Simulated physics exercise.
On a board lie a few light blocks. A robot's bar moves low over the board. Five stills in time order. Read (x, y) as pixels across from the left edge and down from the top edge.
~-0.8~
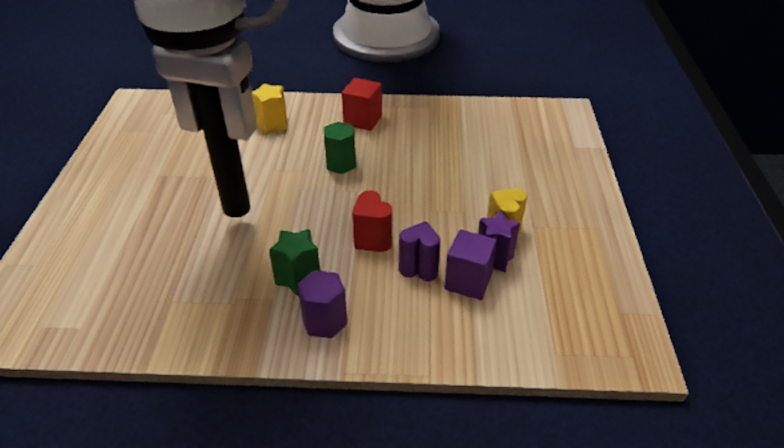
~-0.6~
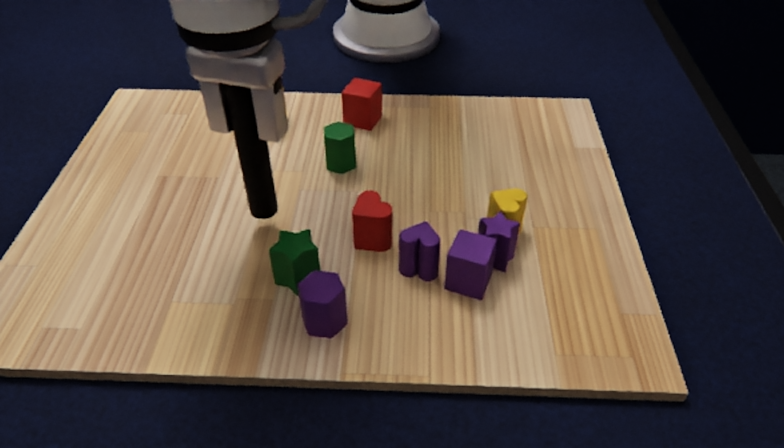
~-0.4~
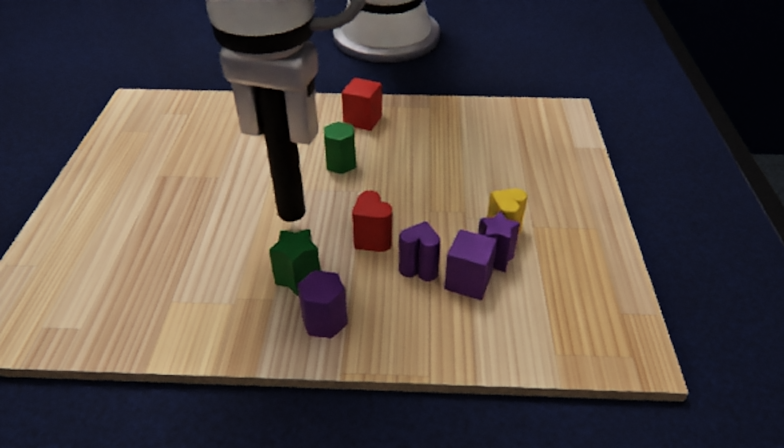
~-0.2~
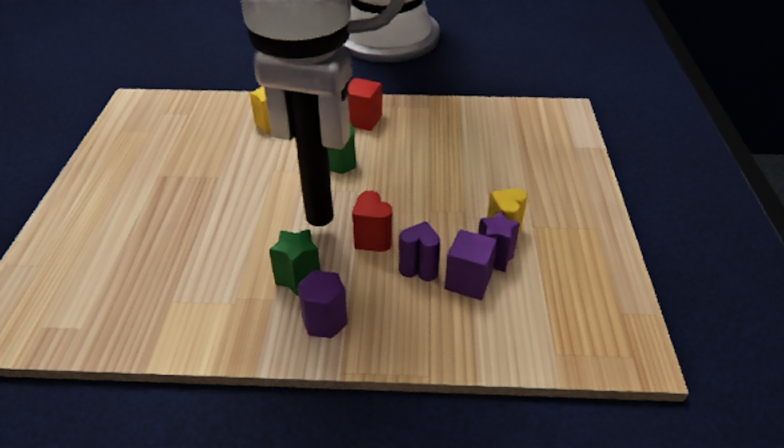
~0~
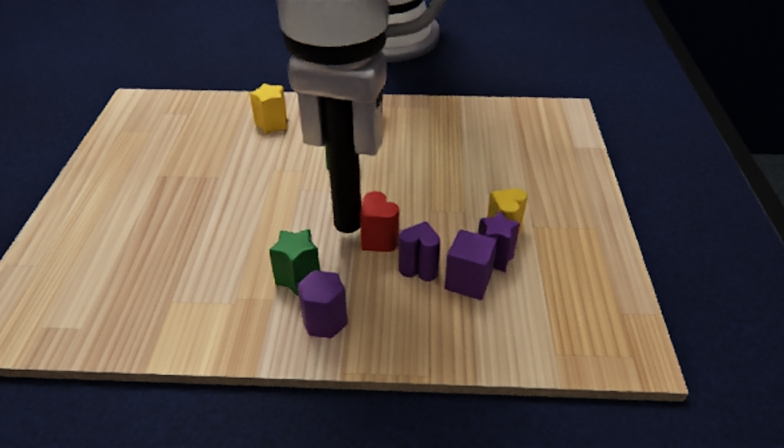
A robot arm moves its black bar right across the board and nudges the red heart block.
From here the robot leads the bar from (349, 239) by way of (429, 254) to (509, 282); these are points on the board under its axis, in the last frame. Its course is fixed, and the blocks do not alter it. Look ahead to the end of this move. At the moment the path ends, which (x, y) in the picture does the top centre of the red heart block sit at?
In the picture, that point is around (471, 206).
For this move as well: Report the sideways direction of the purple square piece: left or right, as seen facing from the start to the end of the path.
The purple square piece is shifted sideways to the right, facing along the path from start to end.
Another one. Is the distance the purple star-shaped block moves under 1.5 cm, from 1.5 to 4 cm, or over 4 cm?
My estimate: In the 1.5 to 4 cm range.
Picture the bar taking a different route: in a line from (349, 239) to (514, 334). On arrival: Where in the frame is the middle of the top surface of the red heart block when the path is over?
The spot you're after is about (411, 210) in the image.
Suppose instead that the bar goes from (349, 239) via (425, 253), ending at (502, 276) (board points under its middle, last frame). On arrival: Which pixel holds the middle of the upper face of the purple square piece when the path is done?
It should be at (501, 266) by then.
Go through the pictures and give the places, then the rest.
In the first picture, lower end of the bar (237, 210), tops of blocks, red heart block (371, 205), purple heart block (421, 234), purple square piece (473, 246), purple star-shaped block (500, 224).
In the second picture, bar (264, 212), blocks as before.
In the third picture, bar (292, 214), blocks as before.
In the fourth picture, bar (320, 219), blocks as before.
In the fifth picture, bar (348, 225), red heart block (378, 205), purple heart block (421, 234), purple square piece (473, 246), purple star-shaped block (500, 224).
On the path given first. One third of the way, bar (403, 235); red heart block (433, 208), turned 25° anticlockwise.
Two thirds of the way, bar (458, 247); red heart block (471, 206), turned 65° anticlockwise; purple heart block (435, 242), turned 50° clockwise; purple square piece (480, 252), turned 15° clockwise.
At the end, bar (511, 268); red heart block (471, 206), turned 70° anticlockwise; purple heart block (435, 242), turned 50° clockwise; purple square piece (501, 270), turned 95° clockwise; purple star-shaped block (522, 227), turned 55° anticlockwise.
